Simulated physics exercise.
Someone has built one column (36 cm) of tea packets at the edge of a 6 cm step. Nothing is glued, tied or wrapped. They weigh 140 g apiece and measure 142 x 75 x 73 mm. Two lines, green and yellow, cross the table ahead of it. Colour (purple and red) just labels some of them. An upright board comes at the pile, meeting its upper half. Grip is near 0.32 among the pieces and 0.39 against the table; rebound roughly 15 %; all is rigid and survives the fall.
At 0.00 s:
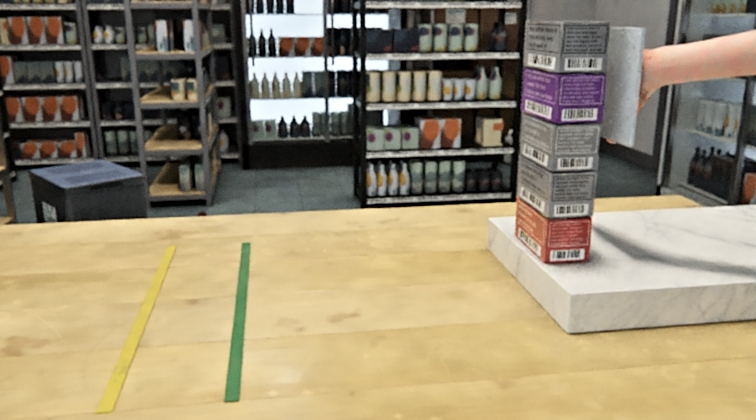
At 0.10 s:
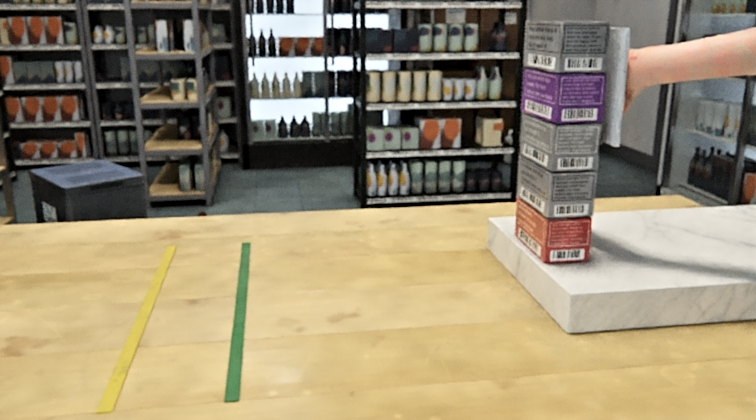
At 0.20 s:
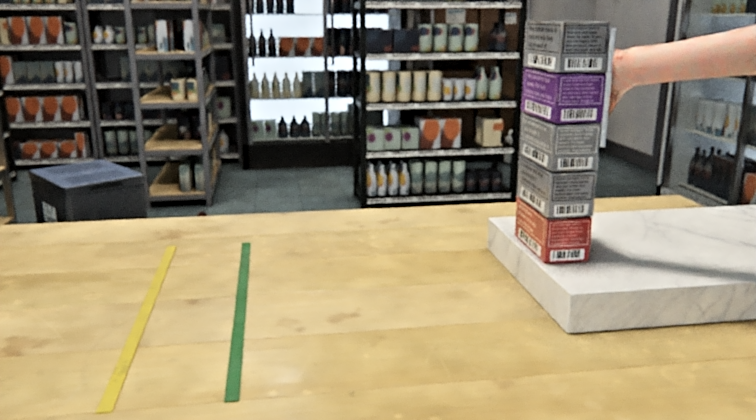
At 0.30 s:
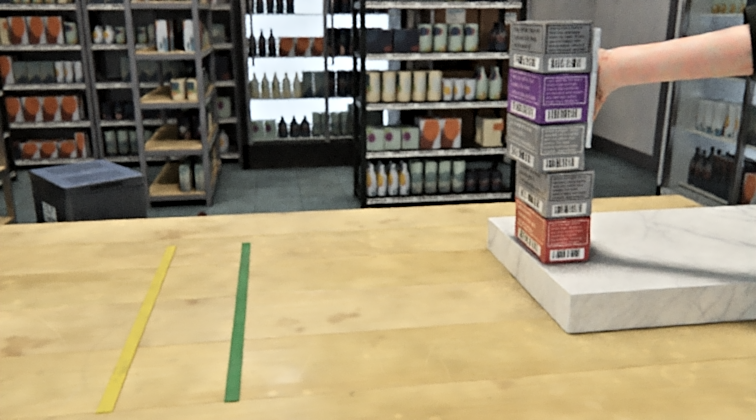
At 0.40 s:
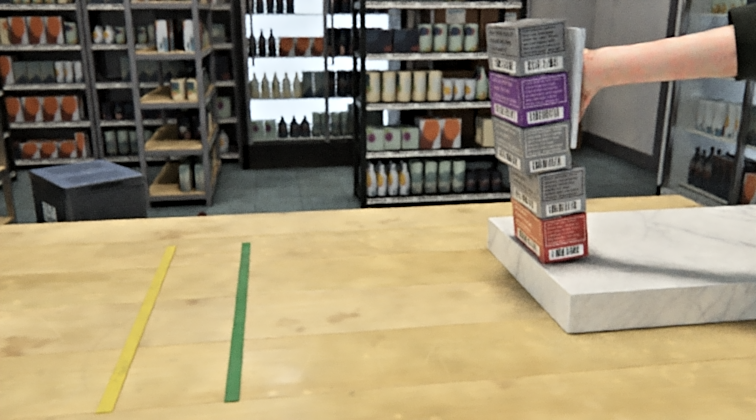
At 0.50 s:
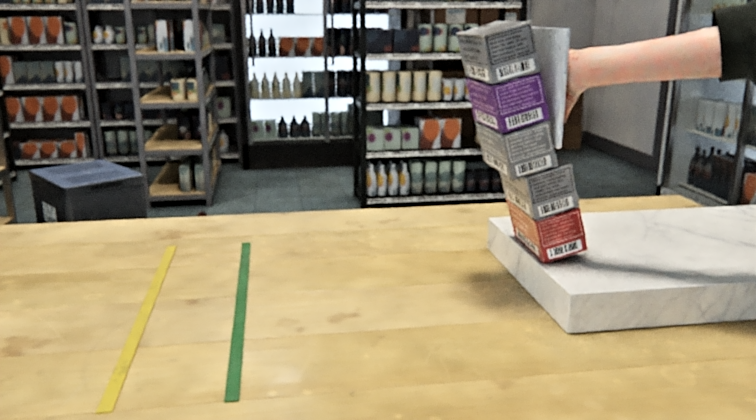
A hand slides an upright board leftward toward a column of five small boxes standing at the edge of a marble slab. The board meets the upper boxes and shifts them left, and then the whole column leans left, its boxes tilting toward the green and yellow lines.
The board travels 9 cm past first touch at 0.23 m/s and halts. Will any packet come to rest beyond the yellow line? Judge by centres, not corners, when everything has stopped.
Here no, all stops short of the yellow line.
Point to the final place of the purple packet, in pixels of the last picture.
Near (303, 276).
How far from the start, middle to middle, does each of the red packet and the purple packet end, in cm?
Moved: Red 14, purple 50.
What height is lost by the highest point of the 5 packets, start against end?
About 35 cm.
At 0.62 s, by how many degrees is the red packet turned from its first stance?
Roughly 30°.
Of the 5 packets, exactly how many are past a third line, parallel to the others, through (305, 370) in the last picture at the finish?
It comes to 1.
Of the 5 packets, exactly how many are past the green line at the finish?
1 of them.
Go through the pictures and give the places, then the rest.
In the first frame (we follow the side turned to the camera), board (639, 72) 46 mm short; green line, near end, (234, 376); yellow line, near end, (115, 385); red packet (569, 241); purple packet (582, 99); no piece has moved.
In the second frame, board (625, 73) 23 mm short; purple packet (582, 99).
In the third frame, board (610, 73) 1 mm in; purple packet (581, 99).
In the fourth frame, board (595, 73) 23 mm in; purple packet (565, 99) displaced 25 mm; 3 stirred so far.
In the fifth frame, board (580, 73) 46 mm in; purple packet (545, 100) tipped 7°; red packet (566, 239) tipped 7°; steepest lean 7°, the packet at (543, 49); 5 stirred so far.
In the sixth frame, board (565, 74) 7 cm in; green line, near end, (234, 376); yellow line, near end, (115, 385); purple packet (522, 104) tipped 15°; red packet (562, 236) tipped 15°; steepest lean 15°, the packet at (513, 53); 5 stirred so far.
Around 0.62 s, none of the 5 packets past the yellow line, 5 disturbed; purple packet tipped 29°, 24 mm lower; red packet tipped 29°.
Around 0.74 s, none of the 5 packets past the yellow line, 5 disturbed; red packet tipped 55°; purple packet tipped 55°, 10 cm lower.
Around 0.90 s, none of the 5 packets past the yellow line, 5 disturbed; red packet on its side; purple packet on its side.
Finally (1.7 s), none of the 5 packets past the yellow line, 5 disturbed; red packet upside down; purple packet on its side. The farthest middle lies 13 cm short of that line. Seen by the last camera, middles, red packet near (482, 267), purple packet near (303, 276).
